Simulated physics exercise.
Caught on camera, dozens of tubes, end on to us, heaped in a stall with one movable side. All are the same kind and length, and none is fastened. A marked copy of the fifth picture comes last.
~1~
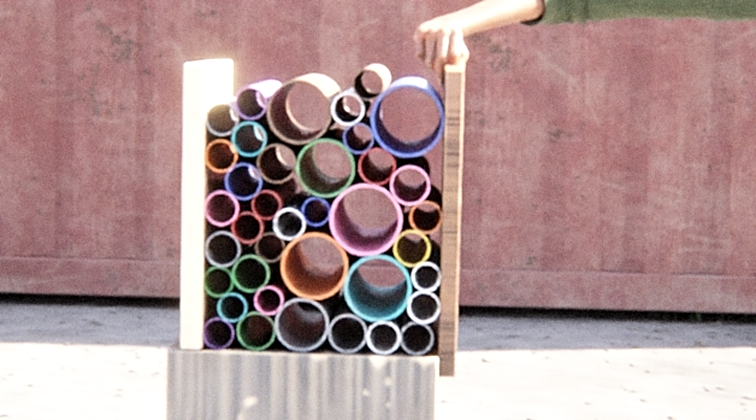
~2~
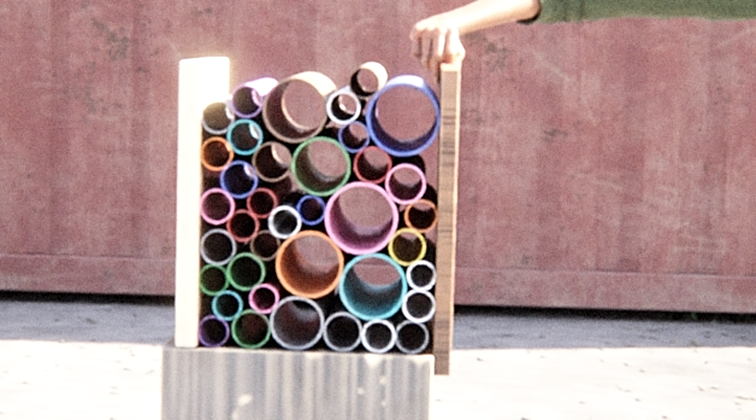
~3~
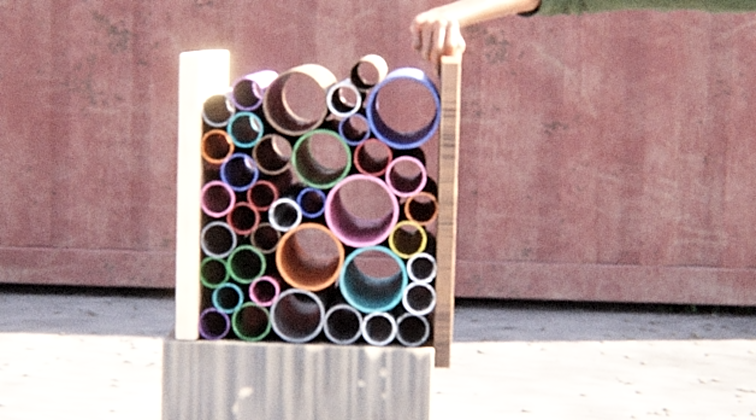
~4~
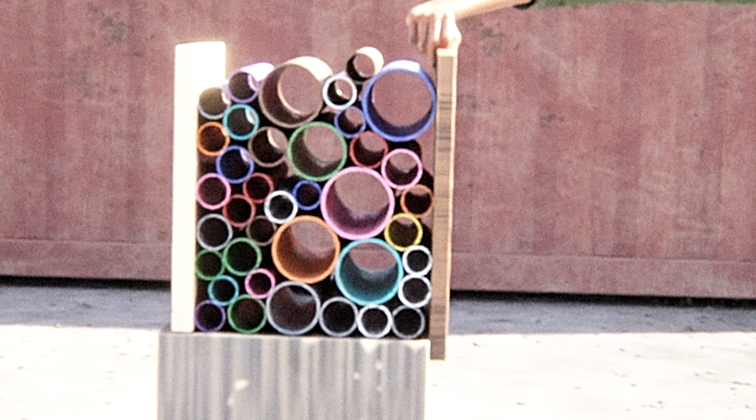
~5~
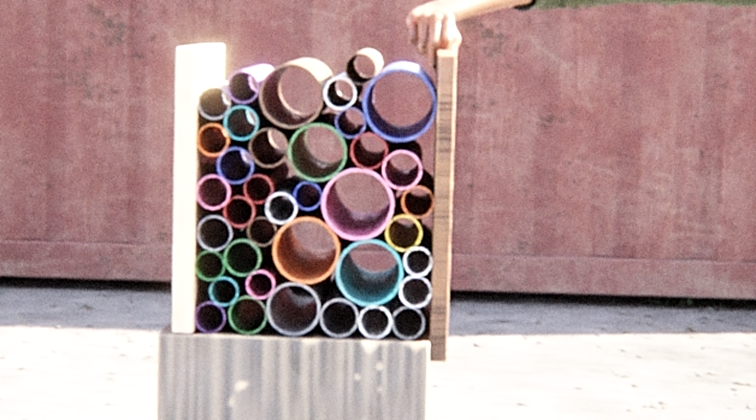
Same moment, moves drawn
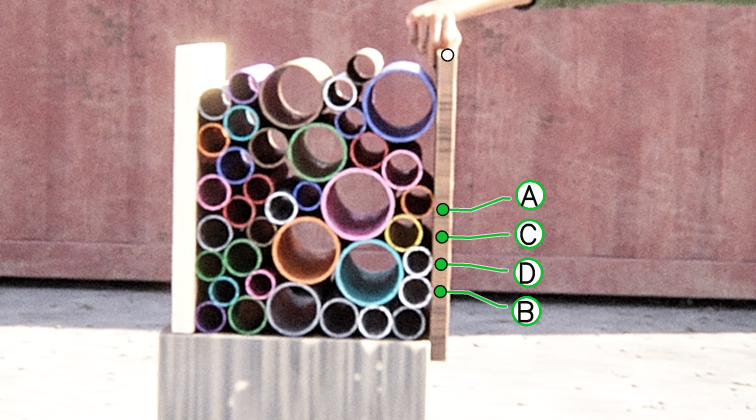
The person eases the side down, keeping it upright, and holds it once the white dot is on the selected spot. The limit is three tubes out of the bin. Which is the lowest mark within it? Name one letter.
It can be let down to A.
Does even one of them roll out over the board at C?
Yes, at C.
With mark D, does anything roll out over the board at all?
Yes.
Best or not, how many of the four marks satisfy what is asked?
The number is one.
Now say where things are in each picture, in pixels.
The first picture shows a yellow tube (412, 248); a white tube (290, 224); a blue tube (244, 182).
The second picture shows a blue tube (239, 180); a blue tube (404, 119).
The third picture shows a white tube (344, 100); side board (445, 201).
The fourth picture shows a purple tube (209, 316); a grey tube (407, 322).
The fifth picture shows an orange tube (306, 250); a yellow tube (404, 233); a white tube (281, 208).
On the marked copy, A at (443, 209); B at (440, 292); C at (442, 237); D at (441, 264); the white dot at (447, 55).
Following A. Soon after the start, top of the board (437, 124).
Later, top of the board (434, 201).
In the end, top of the board (434, 208), two out over the board.
As for the rest, B more than three out over the board; C more than three out over the board; D more than three out over the board.
